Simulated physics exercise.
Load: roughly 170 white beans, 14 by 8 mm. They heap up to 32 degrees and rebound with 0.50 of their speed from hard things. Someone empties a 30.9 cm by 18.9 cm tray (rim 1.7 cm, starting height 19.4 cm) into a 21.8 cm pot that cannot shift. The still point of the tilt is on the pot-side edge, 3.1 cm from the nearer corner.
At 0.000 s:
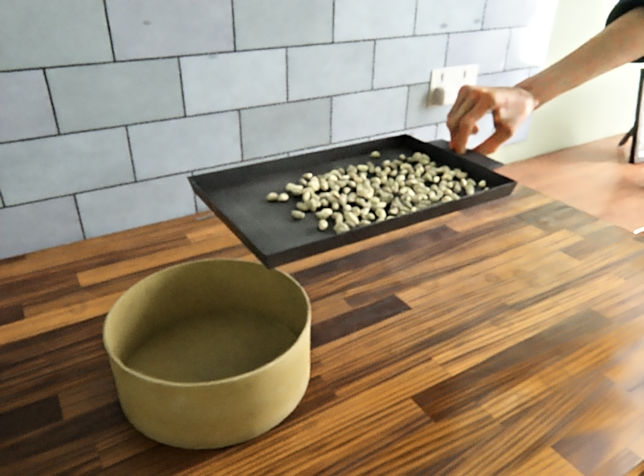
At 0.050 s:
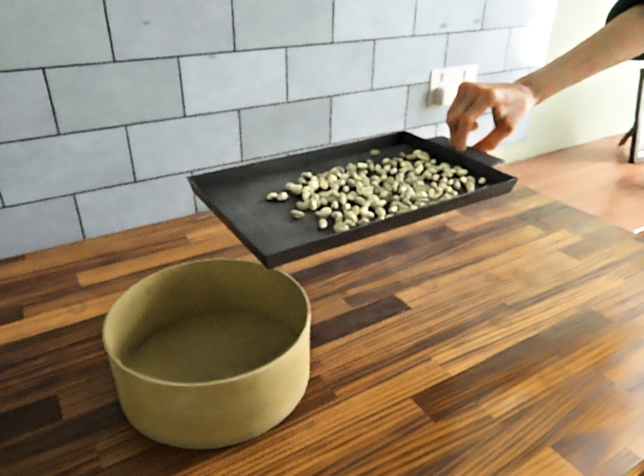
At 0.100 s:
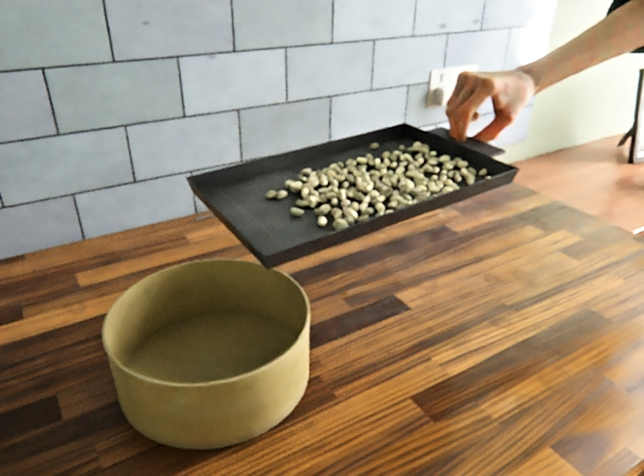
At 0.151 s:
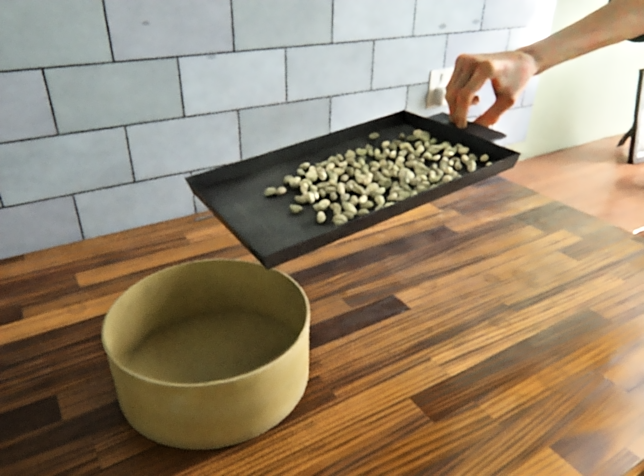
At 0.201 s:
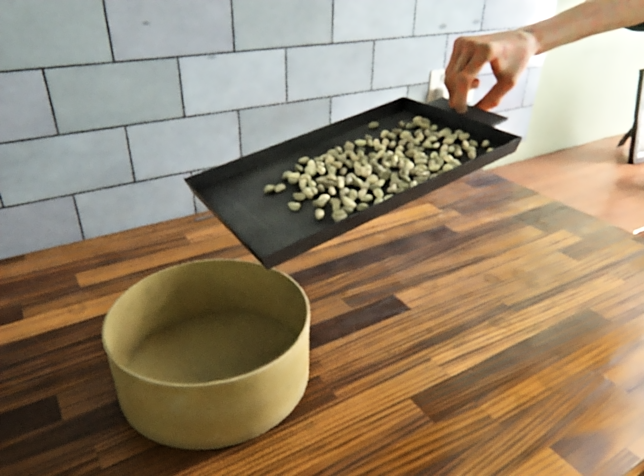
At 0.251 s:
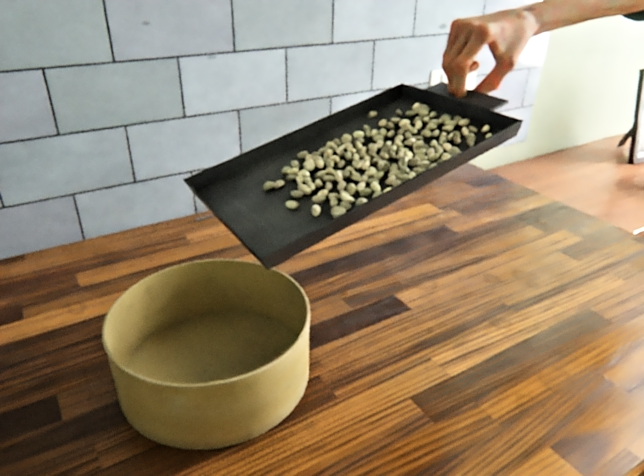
A black tray of pale beans tilts gradually as a hand raises its right end.
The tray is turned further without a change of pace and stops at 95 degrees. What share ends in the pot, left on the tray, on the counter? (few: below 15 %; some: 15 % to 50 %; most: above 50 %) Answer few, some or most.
Pot most, tray few, counter few.
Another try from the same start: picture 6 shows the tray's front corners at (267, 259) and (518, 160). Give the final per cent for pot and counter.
Pot 5, counter 95.
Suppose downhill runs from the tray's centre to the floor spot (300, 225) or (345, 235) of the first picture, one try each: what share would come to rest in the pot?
About 45 and 10 per cent.
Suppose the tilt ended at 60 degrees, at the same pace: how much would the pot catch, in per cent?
In that case some 45 per cent.
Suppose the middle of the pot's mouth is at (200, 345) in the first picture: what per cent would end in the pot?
Some 85 per cent.
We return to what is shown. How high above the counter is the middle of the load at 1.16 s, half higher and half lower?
Some 20 cm.
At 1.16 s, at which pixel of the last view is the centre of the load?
At about (215, 228).
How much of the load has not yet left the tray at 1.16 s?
About 50 per cent.
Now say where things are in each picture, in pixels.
Tray tilt 0 degrees, front corners at (268, 252) and (512, 181); middle of the pieces at (386, 190); pot at (210, 311), in the first picture.
Tray tilt 1 degrees, front corners at (267, 252) and (513, 178); middle of the pieces at (386, 189), in the second picture.
Tray tilt 3 degrees, front corners at (266, 252) and (514, 168); middle of the pieces at (386, 183), in the third picture.
Tray tilt 6 degrees, front corners at (265, 253) and (515, 153), lowest corner left back; middle of the pieces at (385, 174), in the fourth picture.
Tray tilt 10 degrees, front corners at (264, 253) and (516, 137), lowest corner left back; middle of the pieces at (385, 165), in the fifth picture.
Tray tilt 14 degrees, front corners at (263, 254) and (517, 121), lowest corner left back; middle of the pieces at (375, 157); pot at (209, 311). Its pace works out near 70 degrees a second, in the sixth picture.
Then, at 0.80 s, tilt 52 degrees; the tray holds 95 %, the pot 0 %.
After 1.16 s, tilt 78 degrees; the tray holds 50 %, the pot 40 %.
After 1.61 s, tilt 95 degrees; the tray holds 10 %, the pot 75 %.
By 2.6 s all is still; pot 95 %, tray 0 %, counter 5 %.
